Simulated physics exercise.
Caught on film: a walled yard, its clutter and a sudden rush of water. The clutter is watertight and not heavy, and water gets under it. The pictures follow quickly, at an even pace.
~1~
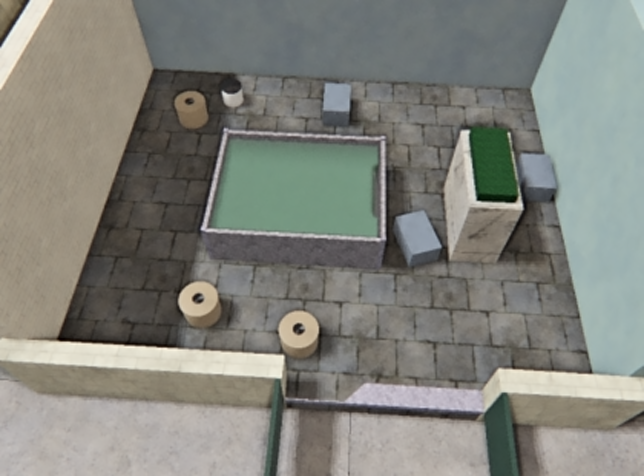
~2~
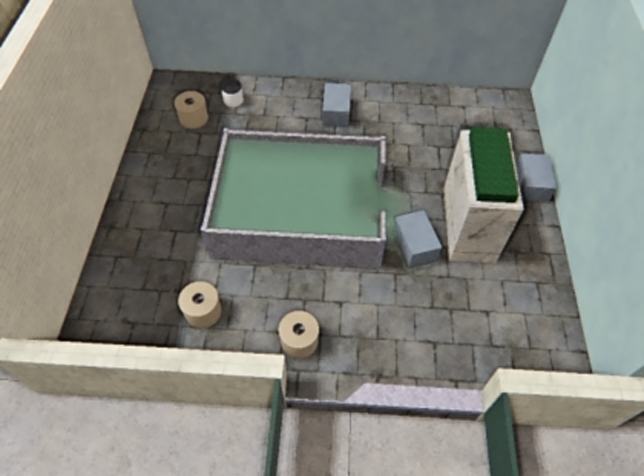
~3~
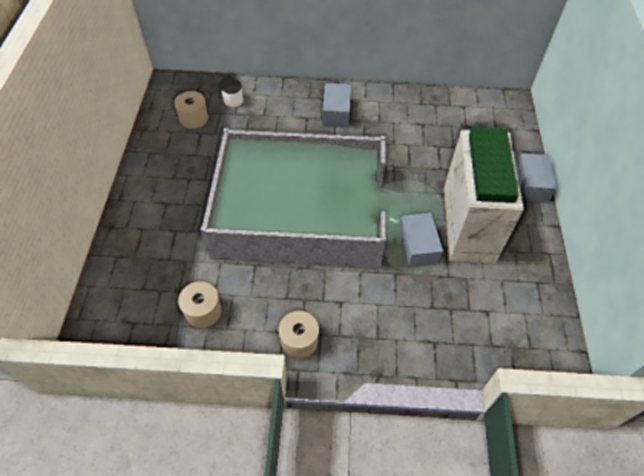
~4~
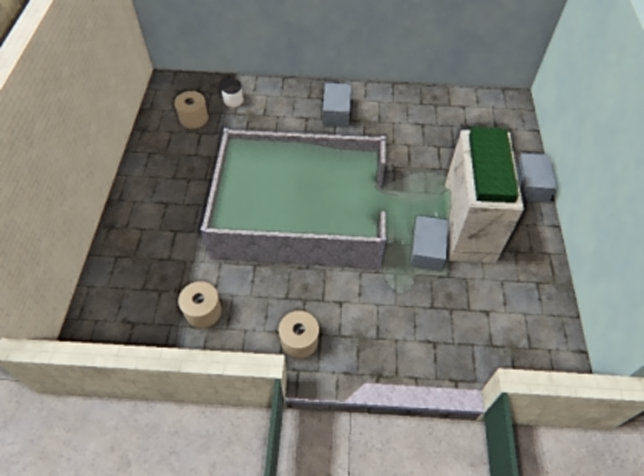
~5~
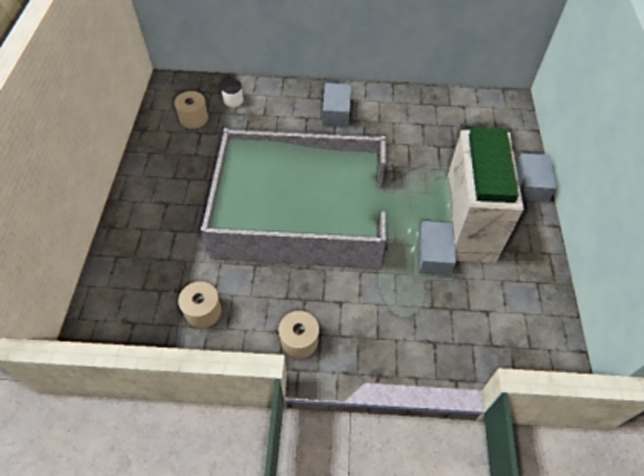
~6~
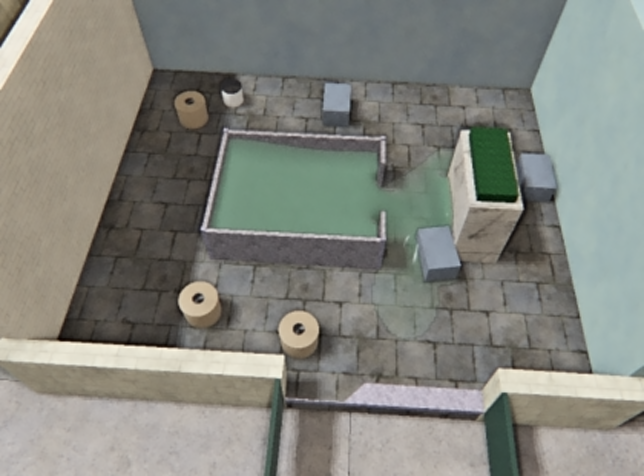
Green water pouring through a gap in a walled yard's raised pool, spreading over paving and nudging a grey block right.
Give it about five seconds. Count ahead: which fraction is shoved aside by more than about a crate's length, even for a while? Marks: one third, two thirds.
It is under a third.
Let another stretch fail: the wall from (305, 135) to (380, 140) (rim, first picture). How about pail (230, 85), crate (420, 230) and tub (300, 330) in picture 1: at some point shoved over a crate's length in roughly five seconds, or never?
In turn: Yes, never so far, never so far.
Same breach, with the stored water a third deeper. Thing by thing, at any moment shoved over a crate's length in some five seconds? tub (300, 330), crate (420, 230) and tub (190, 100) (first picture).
In turn: No, moved that far, under that.
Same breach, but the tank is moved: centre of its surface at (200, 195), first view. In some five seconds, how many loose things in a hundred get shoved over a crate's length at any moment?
Close to 30 %.
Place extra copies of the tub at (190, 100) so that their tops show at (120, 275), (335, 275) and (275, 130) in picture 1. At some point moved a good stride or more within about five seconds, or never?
In turn: Less than that, not that far, no.
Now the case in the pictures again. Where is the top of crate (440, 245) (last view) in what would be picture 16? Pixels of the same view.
Close to (416, 396).
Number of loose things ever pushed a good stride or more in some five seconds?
I count 1.
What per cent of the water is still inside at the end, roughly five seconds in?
Near 84 in a hundred.
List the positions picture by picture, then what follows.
A crate at (418, 232), on the bottom; a pail at (231, 86) rests on the ground; 0 of 7 have shifted, in the first frame.
A crate at (418, 232) rests on the ground; a pail at (231, 86) rests on the ground; 0 of 7 have shifted, in the second frame.
A crate at (421, 233), on the bottom, close to its start; a pail at (231, 86) rests on the ground; 0 of 7 have shifted, in the third frame.
A crate at (431, 237), on the bottom, close to its start; a pail at (231, 86), on the bottom; 1 of 7 have shifted, in the fourth frame.
A crate at (438, 241) rests on the ground, close to its start; a pail at (231, 86) rests on the ground; 1 of 7 have shifted, in the fifth frame.
A crate at (439, 247) rests on the ground, a stride from its start; a pail at (231, 86), on the bottom; 1 of 7 have shifted, in the sixth frame.
A moment on, 1 of 7 are well off their spots; 0 afloat.
Next, 1 of 7 are well off their spots; 0 afloat.
Later, 1 of 7 are well off their spots; 0 afloat.
In the end, 1 of 7 are well off their spots, and 1 have been at some point; 1 afloat.
